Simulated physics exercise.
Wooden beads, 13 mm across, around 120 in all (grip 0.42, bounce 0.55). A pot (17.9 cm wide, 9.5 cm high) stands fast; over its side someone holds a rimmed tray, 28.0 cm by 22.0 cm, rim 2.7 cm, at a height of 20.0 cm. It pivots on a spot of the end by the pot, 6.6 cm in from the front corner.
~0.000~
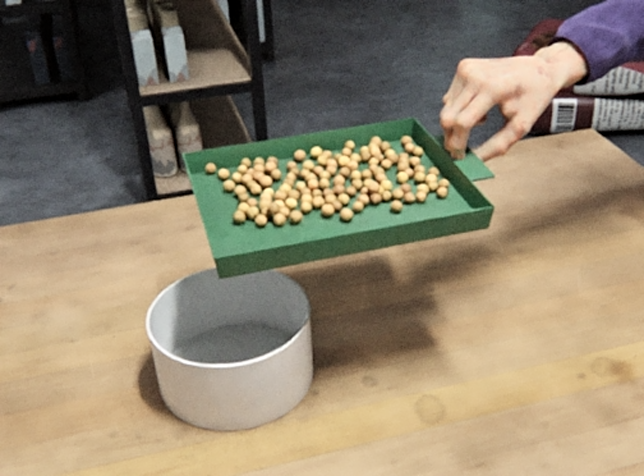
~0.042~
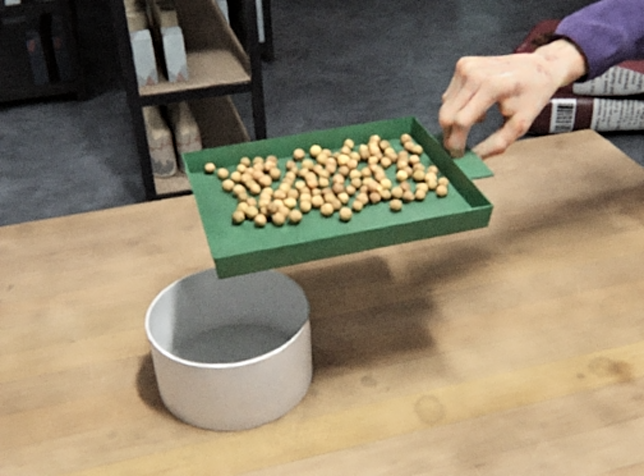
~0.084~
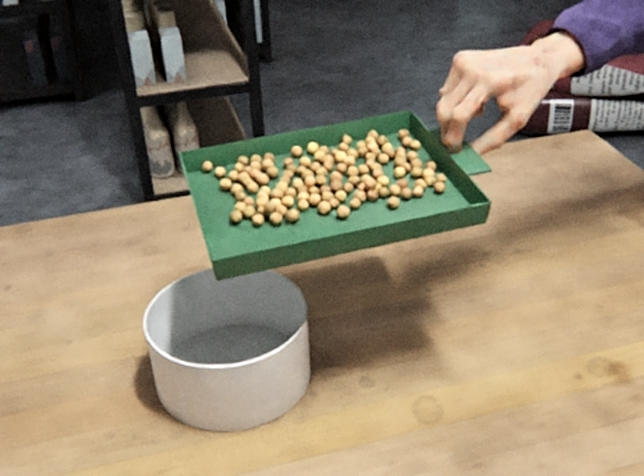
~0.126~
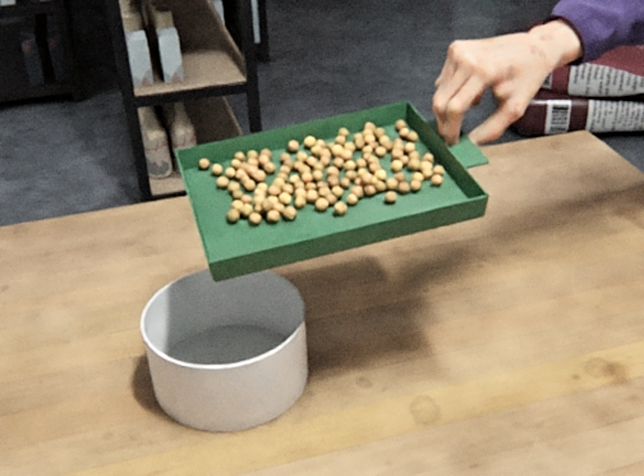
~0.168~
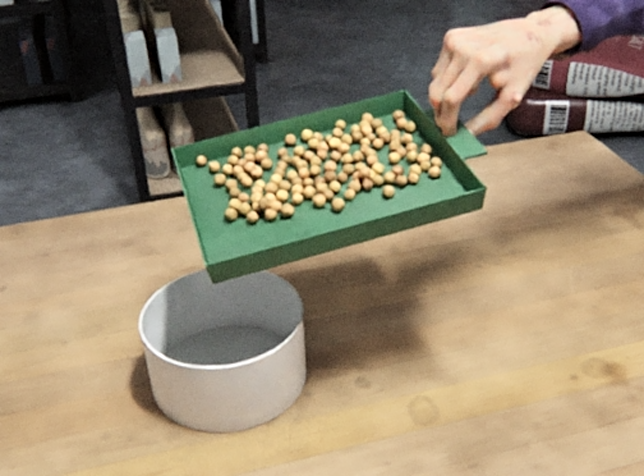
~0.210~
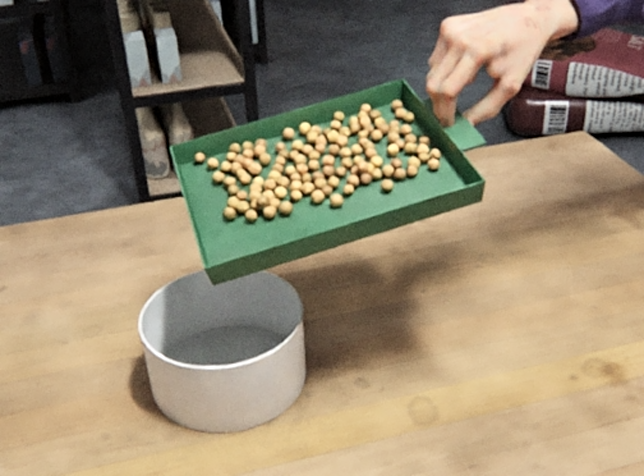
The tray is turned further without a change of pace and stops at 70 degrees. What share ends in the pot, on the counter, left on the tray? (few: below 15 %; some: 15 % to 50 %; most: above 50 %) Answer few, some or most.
Pot few, counter few, tray most.
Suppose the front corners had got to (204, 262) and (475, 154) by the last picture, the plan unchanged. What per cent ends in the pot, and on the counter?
Pot 5, counter 15.
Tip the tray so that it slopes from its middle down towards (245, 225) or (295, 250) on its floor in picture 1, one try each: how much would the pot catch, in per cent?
Some 0 and 0 per cent.
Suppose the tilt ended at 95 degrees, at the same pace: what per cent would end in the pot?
In that case some 20 per cent.
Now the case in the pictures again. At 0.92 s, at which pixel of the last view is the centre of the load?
At about (228, 203).
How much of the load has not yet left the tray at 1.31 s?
Some 95 per cent of the load.
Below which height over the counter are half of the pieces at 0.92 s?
Some 26 cm.
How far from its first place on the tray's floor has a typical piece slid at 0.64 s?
Roughly 11 cm.
Then, at 0.64 s, tilt 39 degrees; the tray holds 100 %, the pot 0 %.
After 0.92 s, tilt 58 degrees; the tray holds 100 %, the pot 0 %.
Then, at 1.31 s, tilt 70 degrees; the tray holds 95 %, the pot 0 %.
By 1.8 s all is still; pot 0 %, counter 5 %, tray 95 %.
